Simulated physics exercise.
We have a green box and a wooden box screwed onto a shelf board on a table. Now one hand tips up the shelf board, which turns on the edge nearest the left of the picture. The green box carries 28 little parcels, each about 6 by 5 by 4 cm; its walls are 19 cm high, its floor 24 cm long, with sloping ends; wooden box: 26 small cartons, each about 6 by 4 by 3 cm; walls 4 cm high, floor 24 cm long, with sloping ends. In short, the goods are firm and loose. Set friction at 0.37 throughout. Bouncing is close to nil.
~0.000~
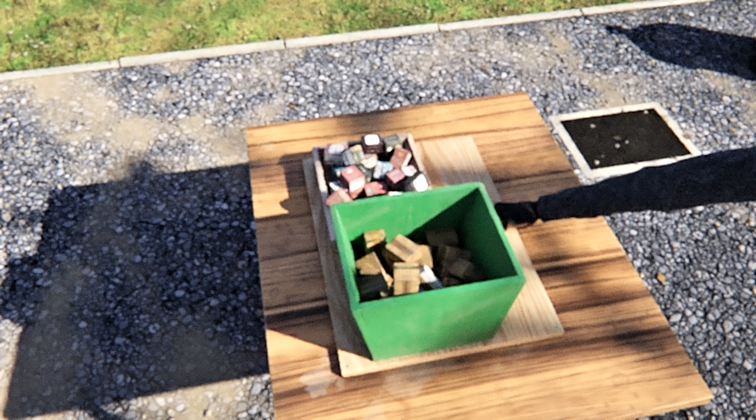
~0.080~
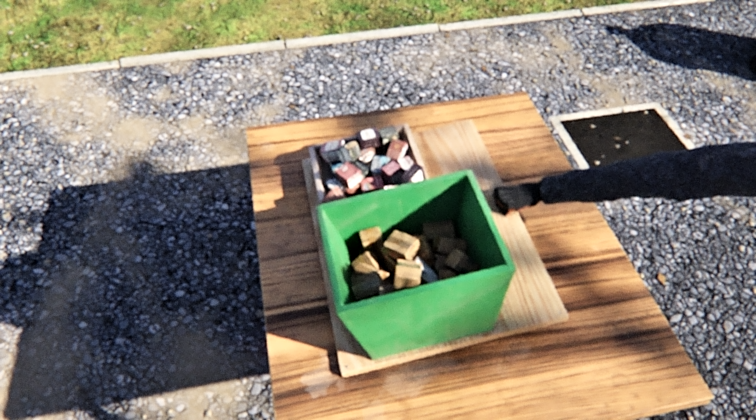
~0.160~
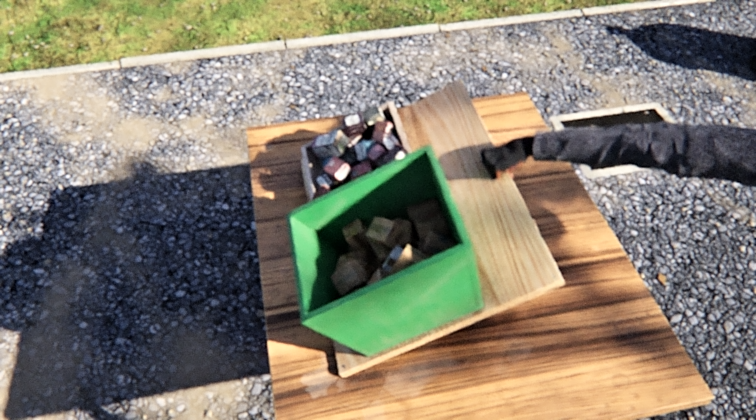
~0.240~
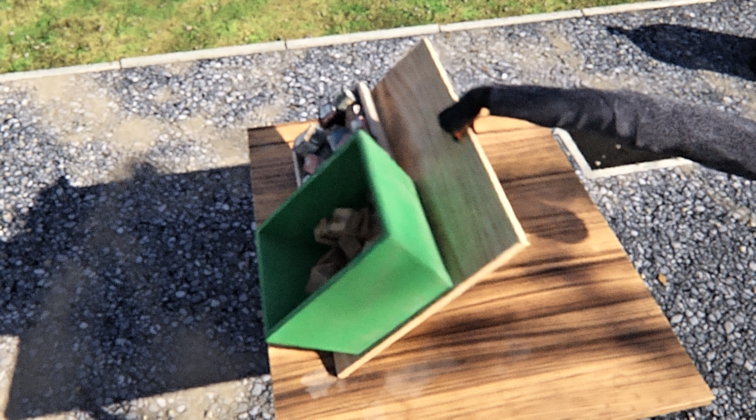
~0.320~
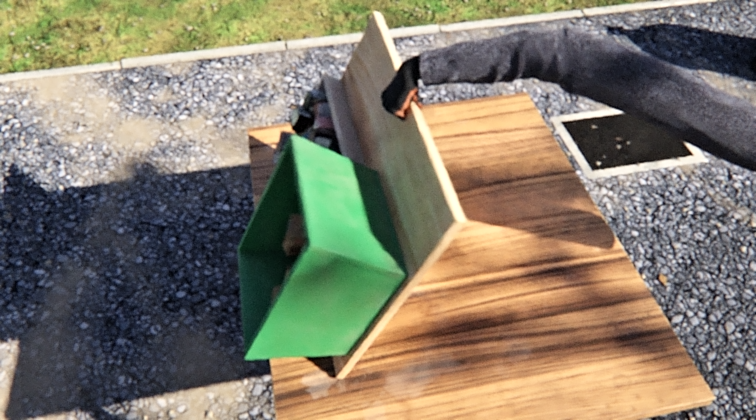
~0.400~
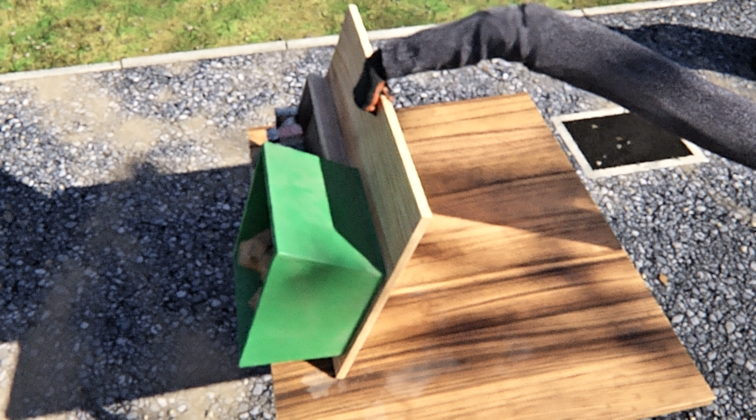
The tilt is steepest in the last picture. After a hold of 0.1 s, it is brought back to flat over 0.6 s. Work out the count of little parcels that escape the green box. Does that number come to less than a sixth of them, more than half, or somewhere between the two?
Somewhere between a sixth and a half.
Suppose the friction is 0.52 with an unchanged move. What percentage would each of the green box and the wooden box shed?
Green box 40, wooden box 100 per cent.
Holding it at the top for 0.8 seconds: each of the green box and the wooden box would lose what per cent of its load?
With that change, green box sheds 40 percent and wooden box sheds 90 percent.
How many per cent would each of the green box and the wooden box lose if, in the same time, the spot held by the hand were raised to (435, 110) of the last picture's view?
In that setup the green box sheds 0 per cent of its load, while the wooden box sheds 50 per cent.
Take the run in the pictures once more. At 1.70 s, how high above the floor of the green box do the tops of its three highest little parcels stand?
Roughly 16 centimetres.
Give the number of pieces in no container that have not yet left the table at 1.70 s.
About 6 of them.
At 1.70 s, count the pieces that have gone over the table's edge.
Estimate - about 30 in total.
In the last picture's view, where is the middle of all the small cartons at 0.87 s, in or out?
Centre: Around (205, 352) px.
After 0.61 s, tilt 65°; green box 22 in, 6 out and wooden box 7 in, 19 out.
After 0.87 s, tilt 23°; green box 18 in, 10 out and wooden box 2 in, 24 out.
After 1.23 s, tilt 0°; green box 18 in, 10 out and wooden box 2 in, 24 out.
Outcome (at 1.70 s), green box 18 in, 10 out and wooden box 2 in, 24 out. Asked share, 10 of 28, 36 per cent.
